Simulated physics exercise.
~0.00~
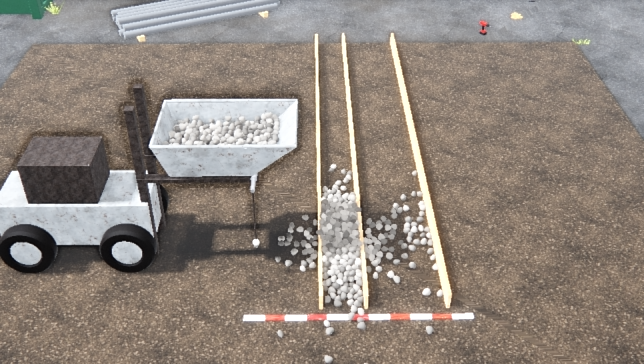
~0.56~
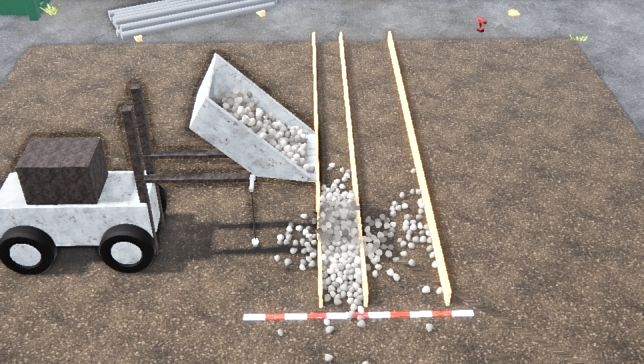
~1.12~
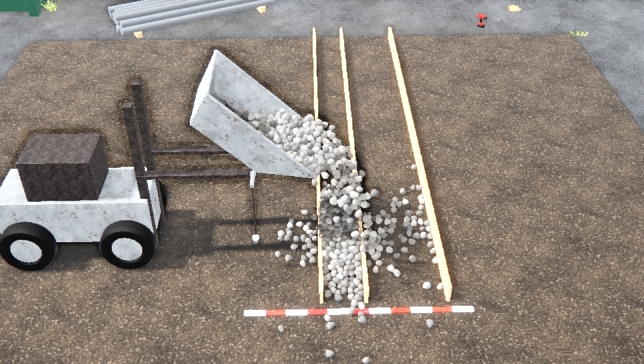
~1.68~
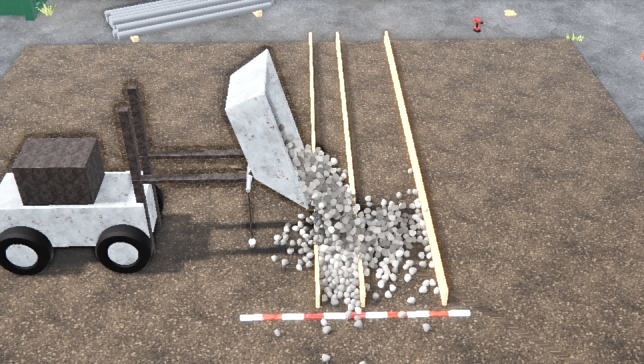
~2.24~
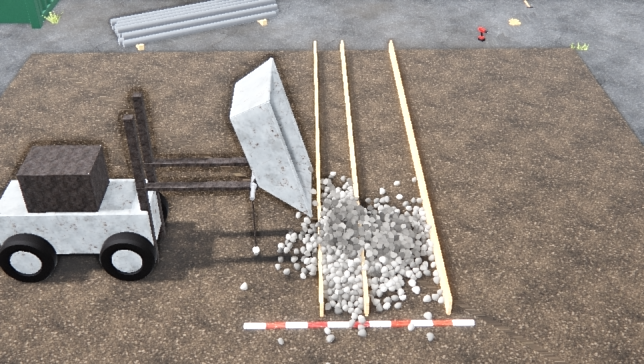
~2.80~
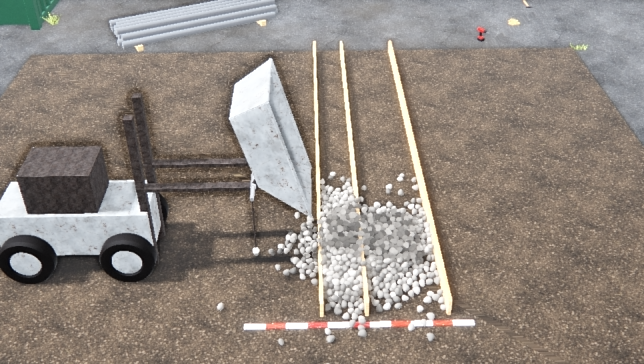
Forklift skip tipping in two stages, pouring pale round stones over an earlier heap between wooden planks, ending empty and steeply tilted.
